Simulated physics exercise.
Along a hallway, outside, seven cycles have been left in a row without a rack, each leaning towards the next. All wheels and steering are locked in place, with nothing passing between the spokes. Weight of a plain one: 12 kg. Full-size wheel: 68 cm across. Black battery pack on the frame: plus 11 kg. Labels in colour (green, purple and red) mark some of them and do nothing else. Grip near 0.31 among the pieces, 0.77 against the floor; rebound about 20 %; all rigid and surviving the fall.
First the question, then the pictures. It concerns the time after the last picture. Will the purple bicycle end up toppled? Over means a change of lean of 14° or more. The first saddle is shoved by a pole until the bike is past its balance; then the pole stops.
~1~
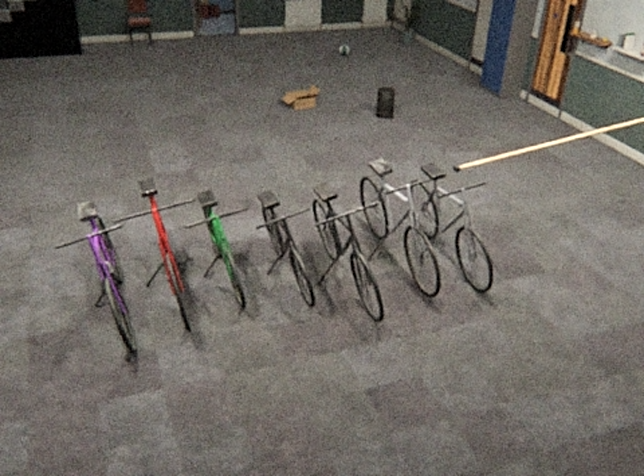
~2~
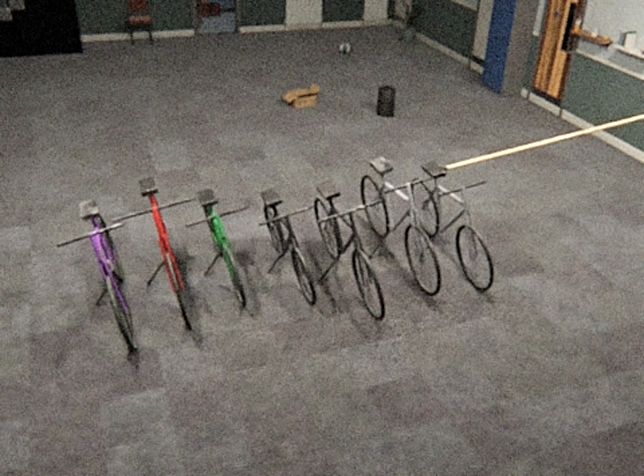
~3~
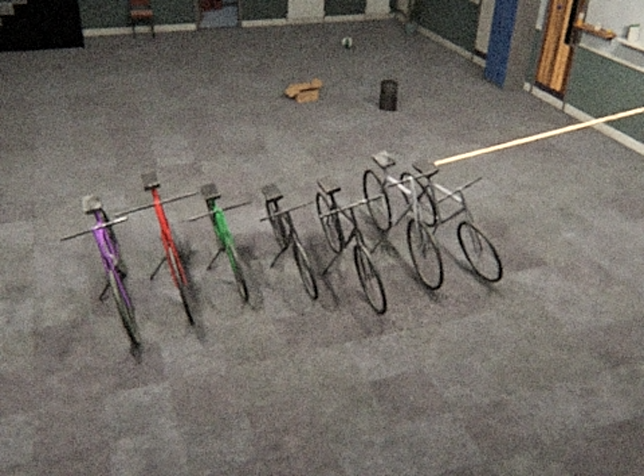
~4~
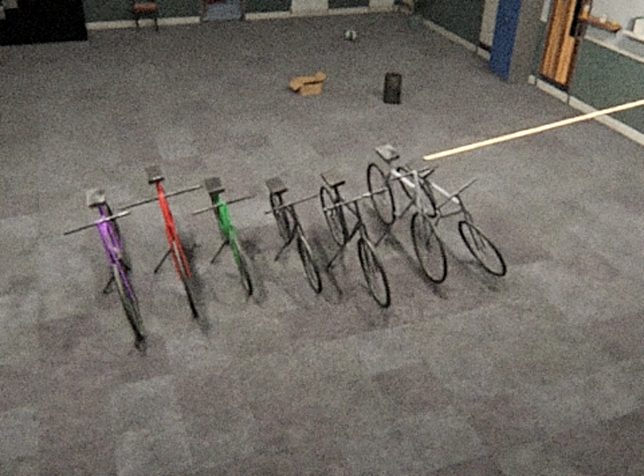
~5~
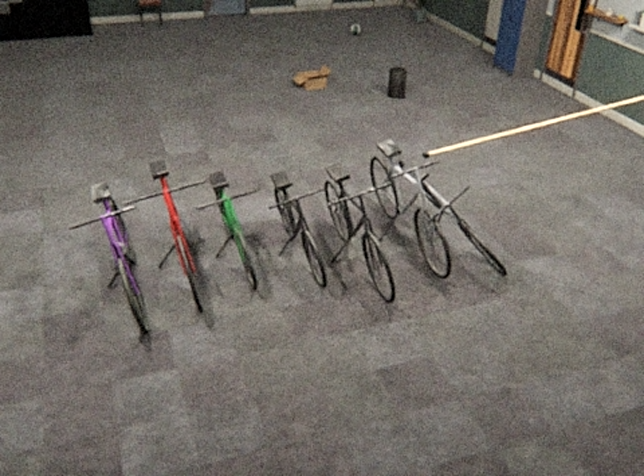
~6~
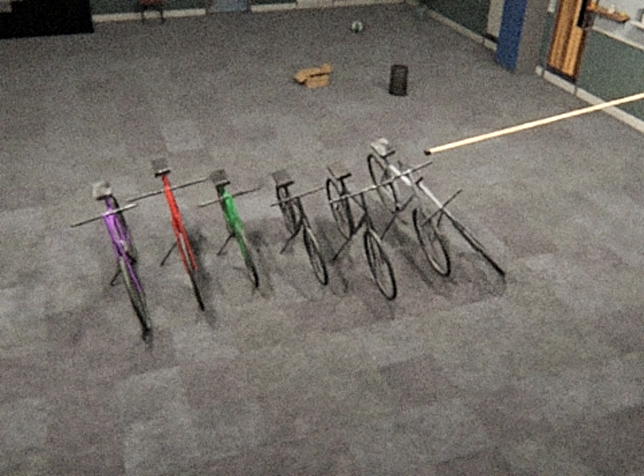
No.
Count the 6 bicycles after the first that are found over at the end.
That makes 4.
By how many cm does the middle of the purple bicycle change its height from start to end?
0 cm lower.
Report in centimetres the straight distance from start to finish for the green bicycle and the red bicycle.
For green it's 30 cm, and for red it's 10 cm.
Then, 0.74 s past the last view, 1 of the 6 other bicycles over; purple bicycle unmoved.
Then, 1.48 s past the last view, 3 of the 6 other bicycles over; purple bicycle unmoved; green bicycle 4° from how it stood.
In the end, 4 of the 6 other bicycles over; purple bicycle unmoved; green bicycle 36° from how it stood; red bicycle 5° from how it stood. Two left standing. From the last view, middles, purple bicycle near (121, 242), green bicycle near (206, 229).
